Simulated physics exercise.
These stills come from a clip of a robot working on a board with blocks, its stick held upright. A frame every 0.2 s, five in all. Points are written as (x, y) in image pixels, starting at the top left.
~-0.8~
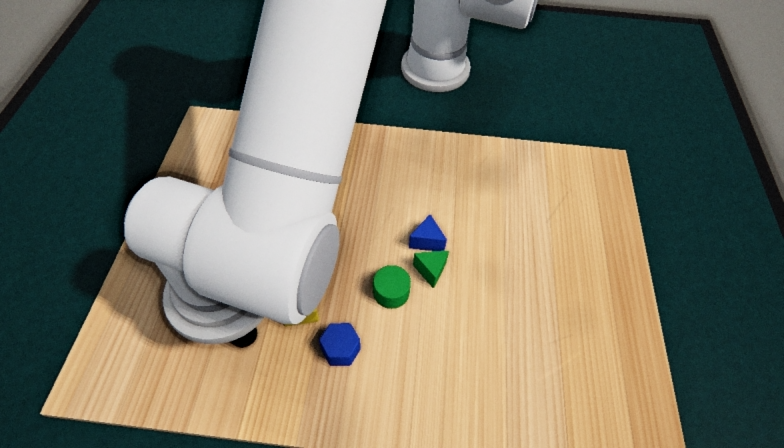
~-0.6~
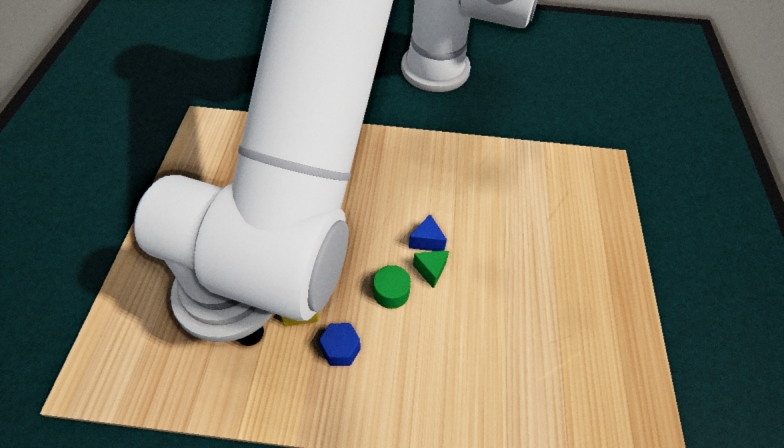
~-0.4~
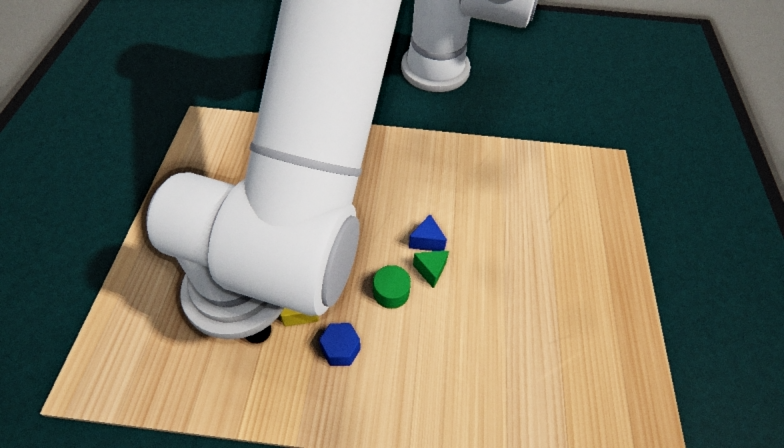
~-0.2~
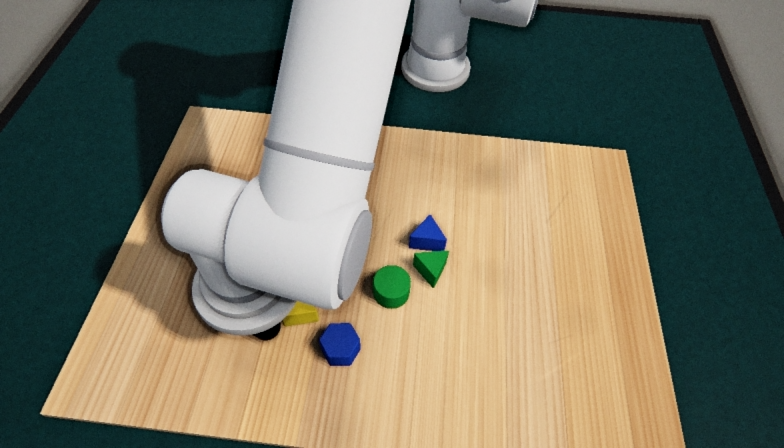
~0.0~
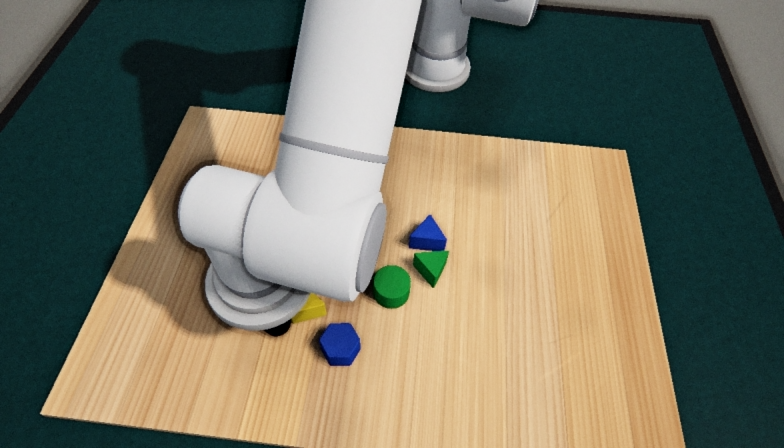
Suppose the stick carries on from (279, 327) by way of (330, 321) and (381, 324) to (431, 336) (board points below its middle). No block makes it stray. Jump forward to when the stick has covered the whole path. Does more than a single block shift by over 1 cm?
No.
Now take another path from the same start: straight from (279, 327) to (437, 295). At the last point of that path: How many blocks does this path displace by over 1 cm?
It displaces three or more.
On the path given first. One third of the way, stick (331, 318); yellow triangle (327, 287), turned 95° anticlockwise.
Two thirds of the way, stick (382, 321); yellow triangle (328, 287), turned 100° anticlockwise; blue hexagonal block (342, 341).
At the end, stick (432, 333); yellow triangle (328, 287), turned 100° anticlockwise; blue hexagonal block (342, 341); green round block still.
